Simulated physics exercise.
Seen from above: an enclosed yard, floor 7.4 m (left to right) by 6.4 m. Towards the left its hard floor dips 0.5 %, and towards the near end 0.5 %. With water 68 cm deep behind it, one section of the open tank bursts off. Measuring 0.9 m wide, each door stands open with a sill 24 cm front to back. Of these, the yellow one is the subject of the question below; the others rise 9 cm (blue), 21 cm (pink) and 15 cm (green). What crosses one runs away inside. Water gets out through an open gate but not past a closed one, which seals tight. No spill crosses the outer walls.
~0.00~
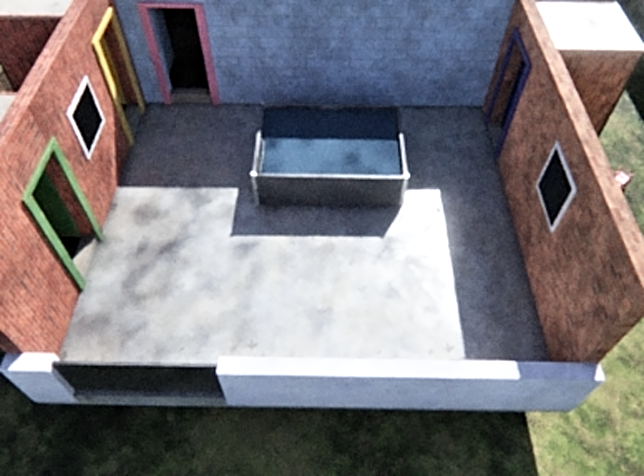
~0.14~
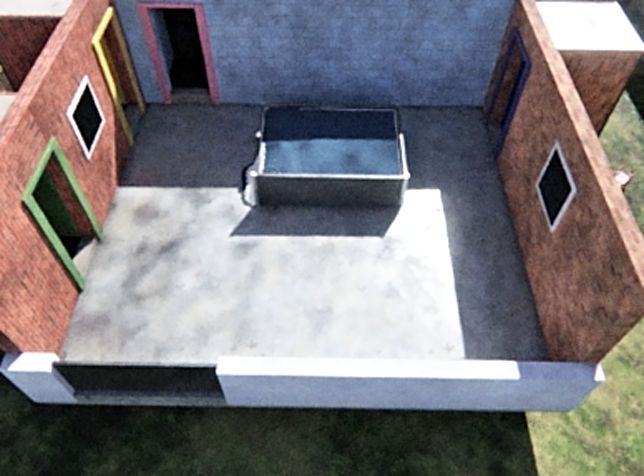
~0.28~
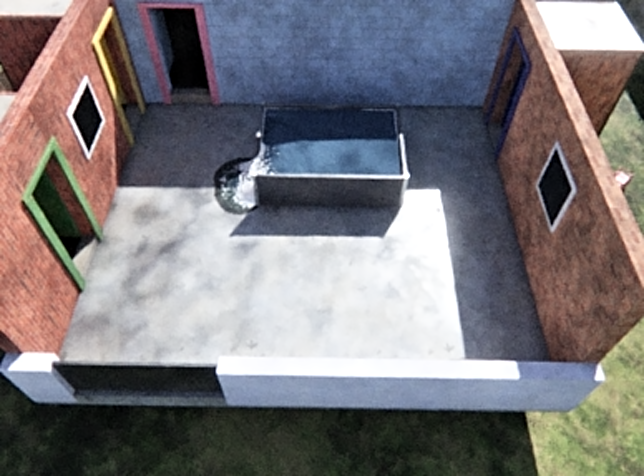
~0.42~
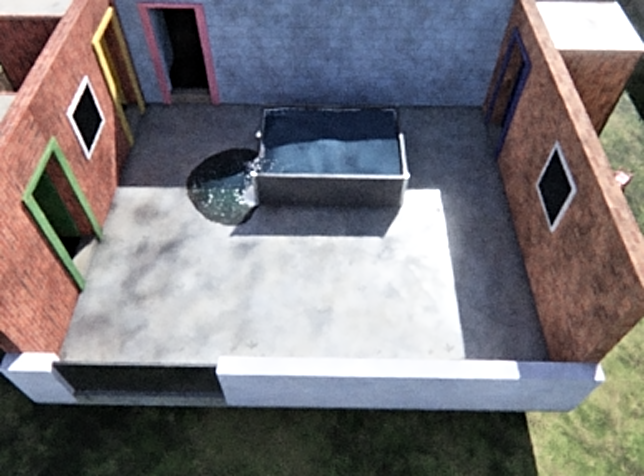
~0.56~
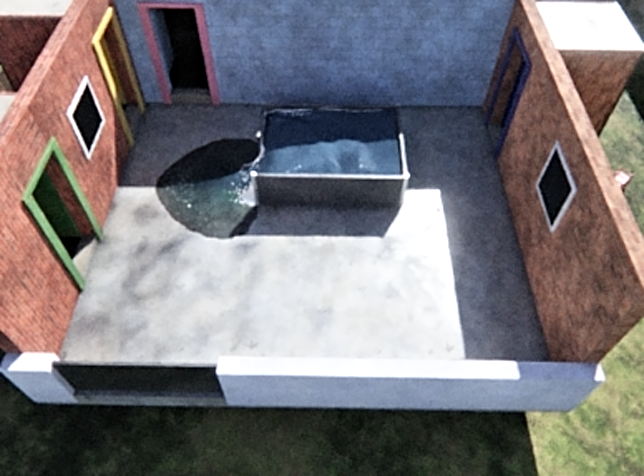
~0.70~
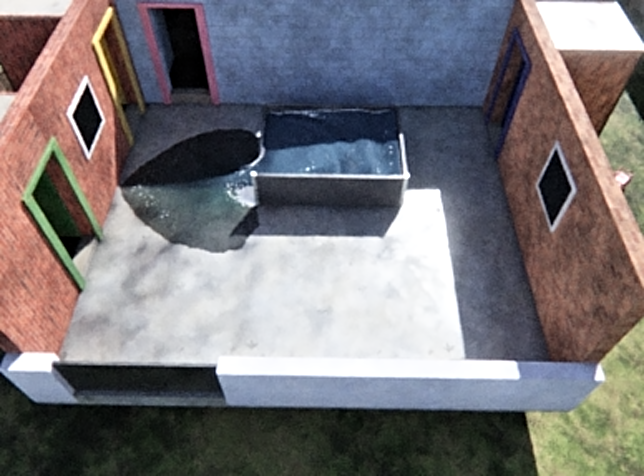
A walled yard with coloured doorways held an open tank of still water, then water poured from the tank's left end and spread across the floor in a widening dark pool toward the left wall.
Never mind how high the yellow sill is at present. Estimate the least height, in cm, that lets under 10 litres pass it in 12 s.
I would say 18 cm.
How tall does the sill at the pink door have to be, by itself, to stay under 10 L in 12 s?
At the pink door you'd want roughly 15 cm.
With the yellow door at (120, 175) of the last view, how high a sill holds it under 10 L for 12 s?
It needs roughly 28 cm.
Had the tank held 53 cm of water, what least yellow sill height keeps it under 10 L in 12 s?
Then roughly 13.5 cm.
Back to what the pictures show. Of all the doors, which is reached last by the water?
The answer is the blue door.
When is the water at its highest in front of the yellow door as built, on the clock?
At roughly 3.0 s.
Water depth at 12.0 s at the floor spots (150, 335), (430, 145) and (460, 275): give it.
Going through the spots in order gives 9, 3 and 9 centimetres.
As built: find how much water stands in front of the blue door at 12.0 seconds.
6.0 cm.
After 1.4 s water covers 20 % of the floor, deepest (38 cm) near (249, 191); 10 cm at the yellow door, 0 litres in over its 27 cm sill.
After 3.0 s water covers 30 % of the floor, deepest (33 cm) near (56, 368); 21 cm at the yellow door, 0 litres in over its 27 cm sill.
After 12.0 s water covers 100 % of the floor, deepest (12 cm) near (52, 379); 7 cm at the yellow door, 0 litres in over its 27 cm sill.
At the yellow door as built, the water arrived by 1.3 s and peaked near 21 cm at 3.0 s.
Run again over the same 12 s with other heights there, 24 litres in over 15.5 cm, 4 litres over 21 cm. The limit of 10 litres is kept from about 18 cm up.
